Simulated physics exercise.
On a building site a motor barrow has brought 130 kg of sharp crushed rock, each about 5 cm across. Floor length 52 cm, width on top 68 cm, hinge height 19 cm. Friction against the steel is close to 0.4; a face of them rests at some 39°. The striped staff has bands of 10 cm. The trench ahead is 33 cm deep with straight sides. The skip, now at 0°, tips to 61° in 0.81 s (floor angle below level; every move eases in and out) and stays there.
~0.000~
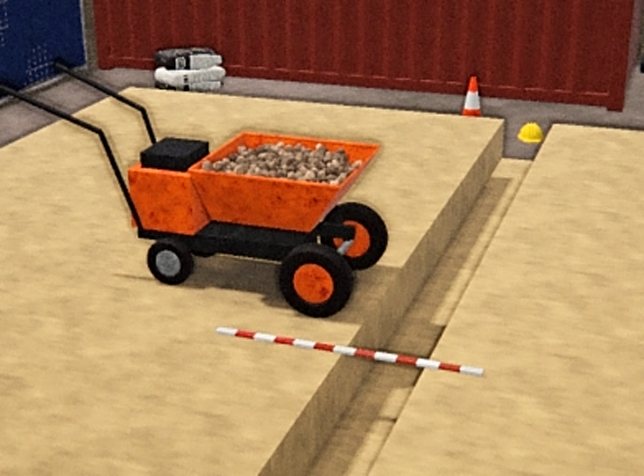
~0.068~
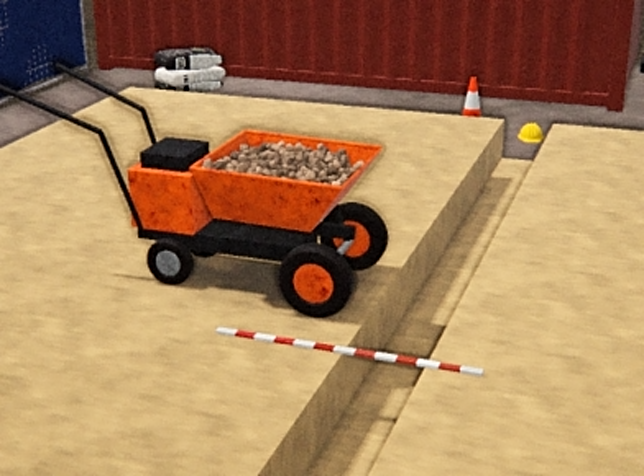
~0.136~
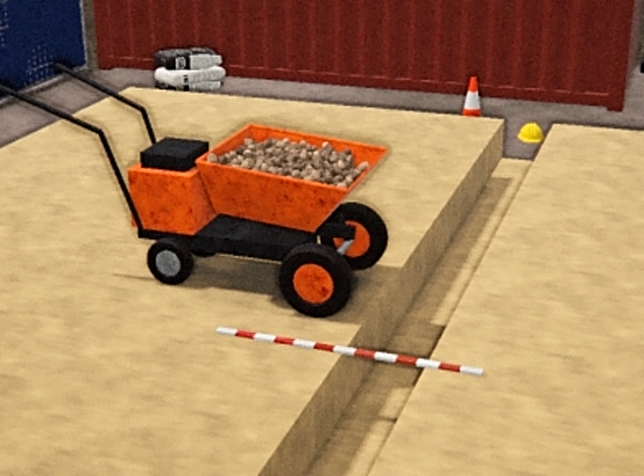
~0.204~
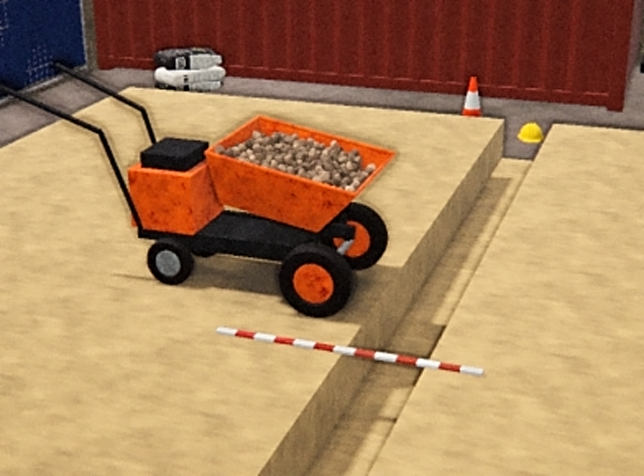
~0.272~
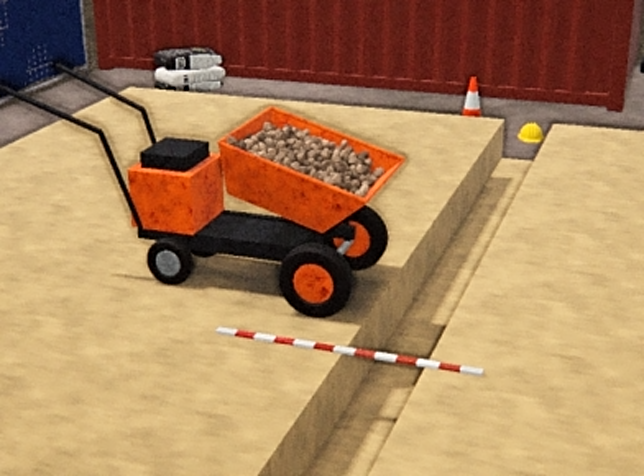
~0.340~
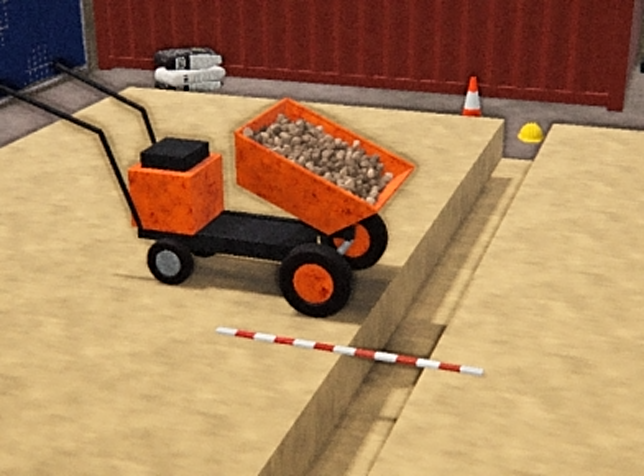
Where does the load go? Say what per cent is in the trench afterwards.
Some 14 per cent of it.
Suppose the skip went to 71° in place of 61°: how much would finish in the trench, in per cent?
Then about 35 per cent.
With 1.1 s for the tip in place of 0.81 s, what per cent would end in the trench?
Then about 20 per cent.
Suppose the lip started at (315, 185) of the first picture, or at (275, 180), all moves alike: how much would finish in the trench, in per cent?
About 30 and 45 per cent.
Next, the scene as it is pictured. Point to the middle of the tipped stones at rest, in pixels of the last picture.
Near (482, 310).
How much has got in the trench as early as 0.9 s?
About 5 per cent by then.
After 0.6 s the floor is at 52°; 100 % in the skip; the foremost stones are at (410, 232).
After 0.9 s the floor is at 61°; 87 % in the skip, 5 % in the trench, 8 % past the trench; the foremost stones are at (480, 307).
After 1.3 s the floor is at 61°; 64 % in the skip, 6 % in the trench, 30 % past the trench; the foremost stones are at (586, 322).
After 3.2 s the floor is at 61°; 56 % in the skip, 14 % in the trench, 31 % past the trench; the foremost stones are at (634, 340).
